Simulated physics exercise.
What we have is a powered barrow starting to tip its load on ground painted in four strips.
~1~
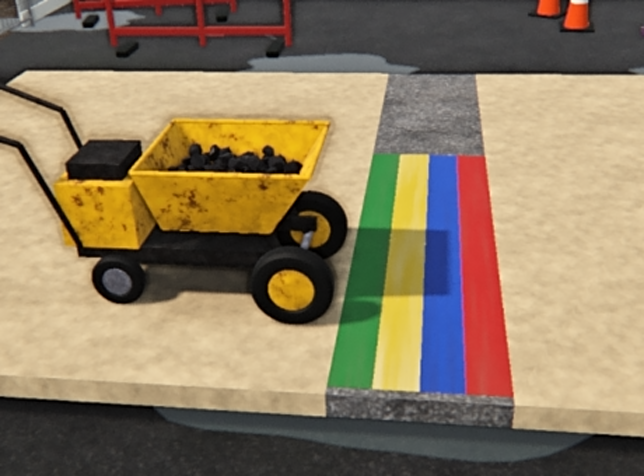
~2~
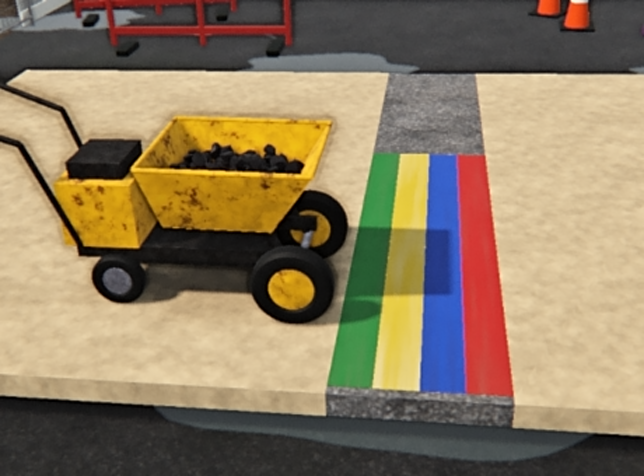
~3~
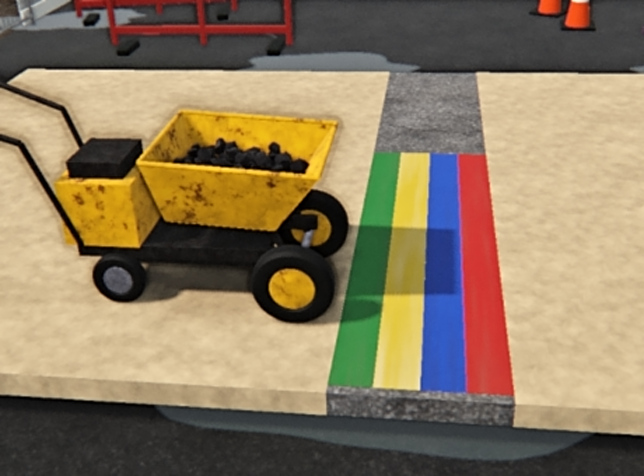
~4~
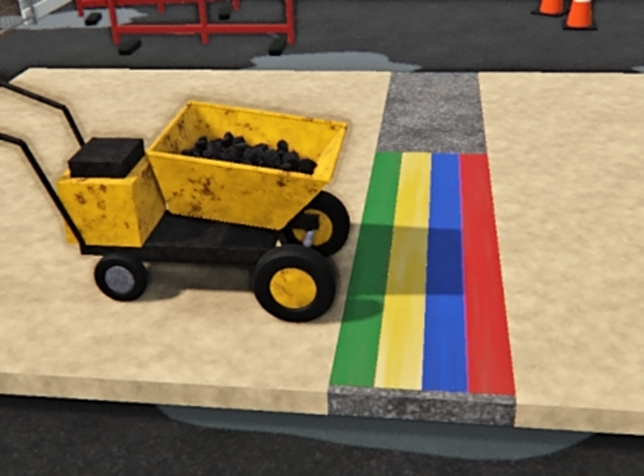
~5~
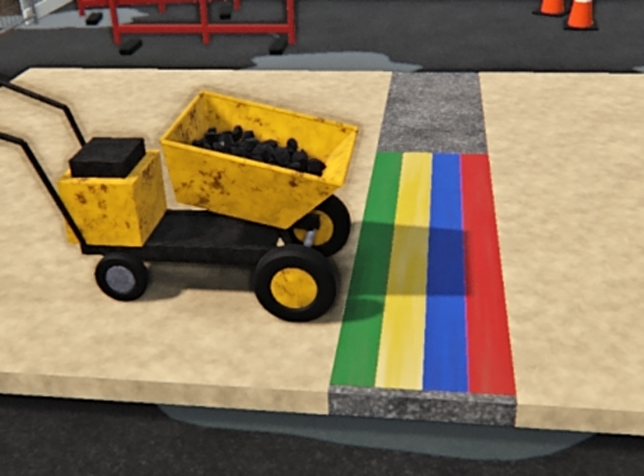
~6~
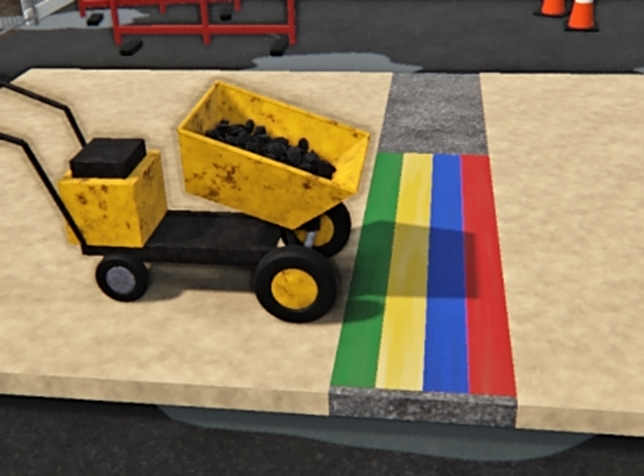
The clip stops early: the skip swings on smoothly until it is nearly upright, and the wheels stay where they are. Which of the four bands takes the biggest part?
The heap favours the blue strip.
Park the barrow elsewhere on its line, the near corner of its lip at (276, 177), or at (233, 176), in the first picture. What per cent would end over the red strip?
About 20 and 10 per cent.
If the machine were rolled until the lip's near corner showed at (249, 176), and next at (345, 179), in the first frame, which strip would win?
In turn: That yellow strip; that red strip.
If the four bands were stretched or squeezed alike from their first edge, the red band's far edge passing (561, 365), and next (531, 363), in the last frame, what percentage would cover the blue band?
First some 40, then 40 per cent.
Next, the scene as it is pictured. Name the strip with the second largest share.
The runner-up: Red.
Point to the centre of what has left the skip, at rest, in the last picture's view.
Near (458, 289).
Just after the last frame, skip tipped steeply; every one in the skip.
A moment on, skip tipped right over; the larger part in the skip; just a few over the yellow strip; about a tenth over the blue strip; just a few over the red strip; just a few falling.
Further on, skip tipped right over; roughly a quarter in the skip; just a few over the yellow strip; roughly a third over the blue strip; roughly a quarter over the red strip; about a tenth off the paint.
When it is over, skip tipped right over; just a few in the skip; not one over the green strip; roughly a quarter over the yellow strip; roughly a third over the blue strip; roughly a quarter over the red strip; about a tenth off the paint.
